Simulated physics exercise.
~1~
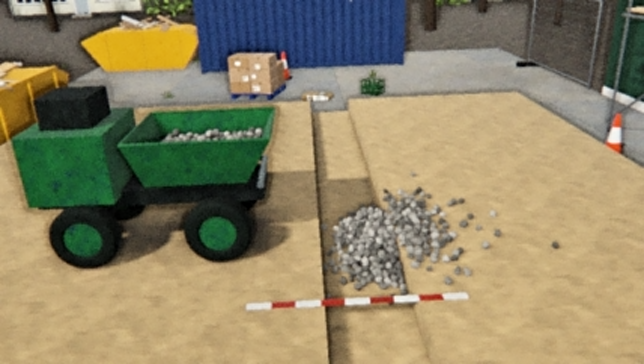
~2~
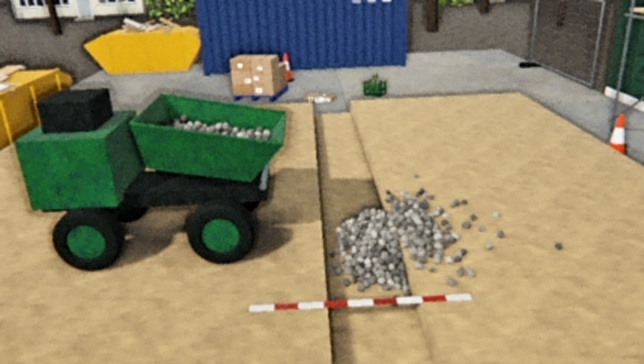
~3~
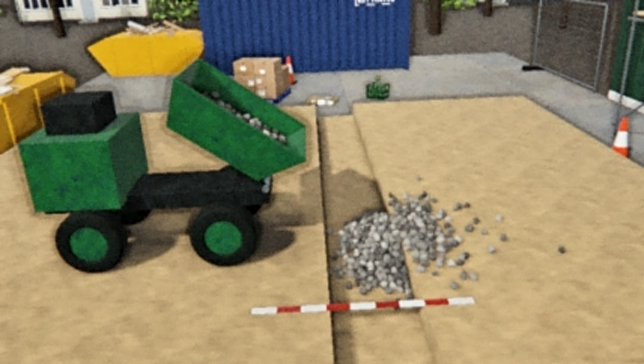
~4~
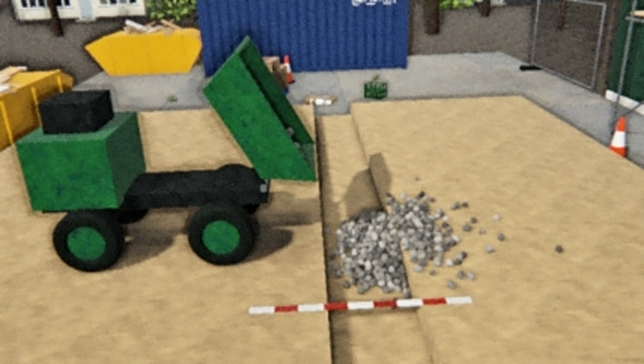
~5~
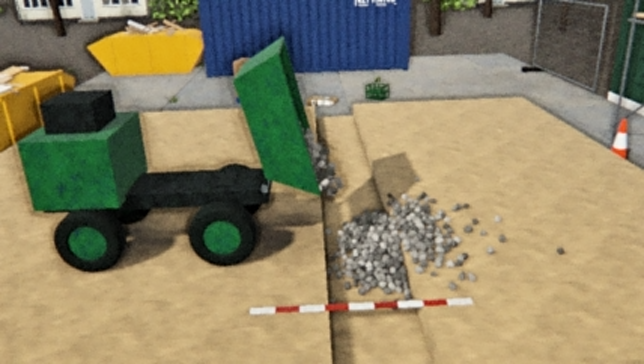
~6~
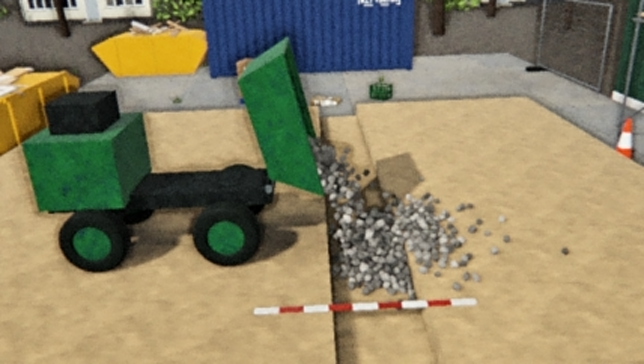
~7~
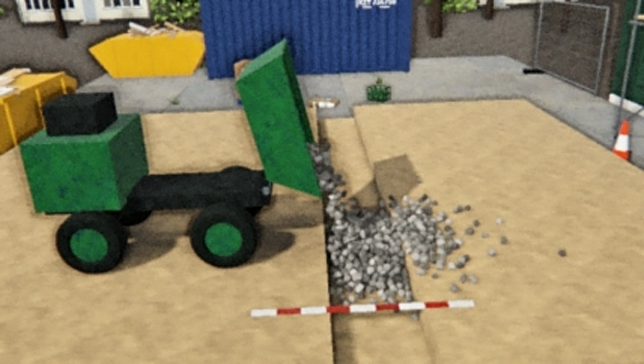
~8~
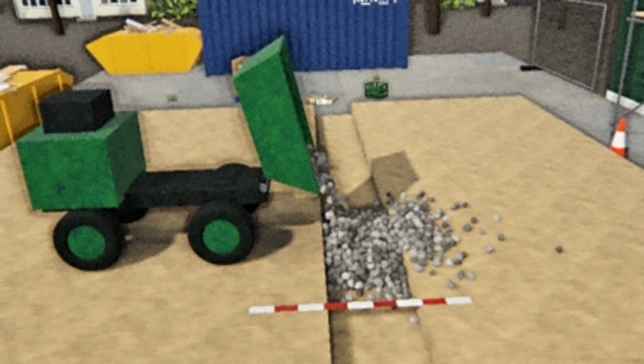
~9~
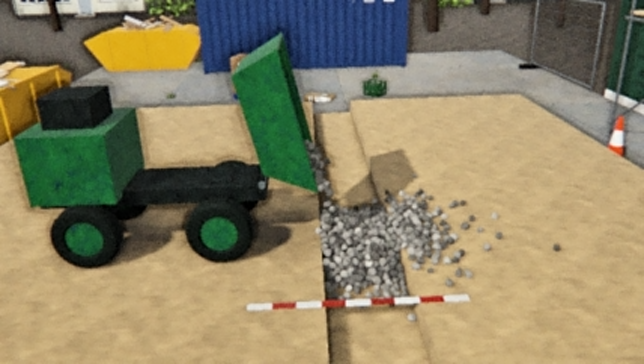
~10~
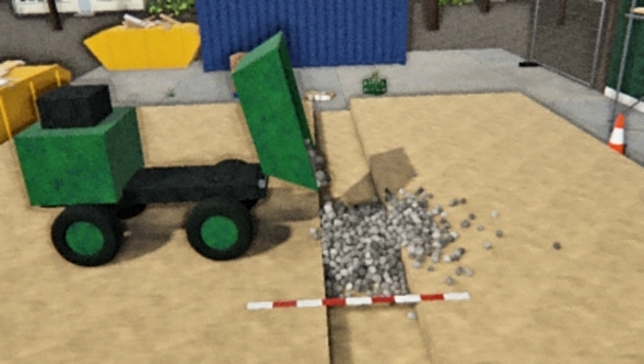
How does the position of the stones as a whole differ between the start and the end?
At the start the stones are split between the dumper's skip on the left and the heap at the trench. By the end most of those from the skip have joined the heap, so the stones as a whole lie further right and a little lower in view.
A green dumper with a black chassis stands on the left of a sandy building site, seen from above in a slightly swaying view, its skip holding grey stones. Ahead of it, a loose heap of stones lies in a trench and spills over the right edge, behind a red and white staff. A blue container and a yellow skip stand behind. The dumper's skip tips steeply to the right, and stones slide out over its lip into the trench, widening the heap leftwards. The flow settles, leaving the skip raised with some stones still at its lip.
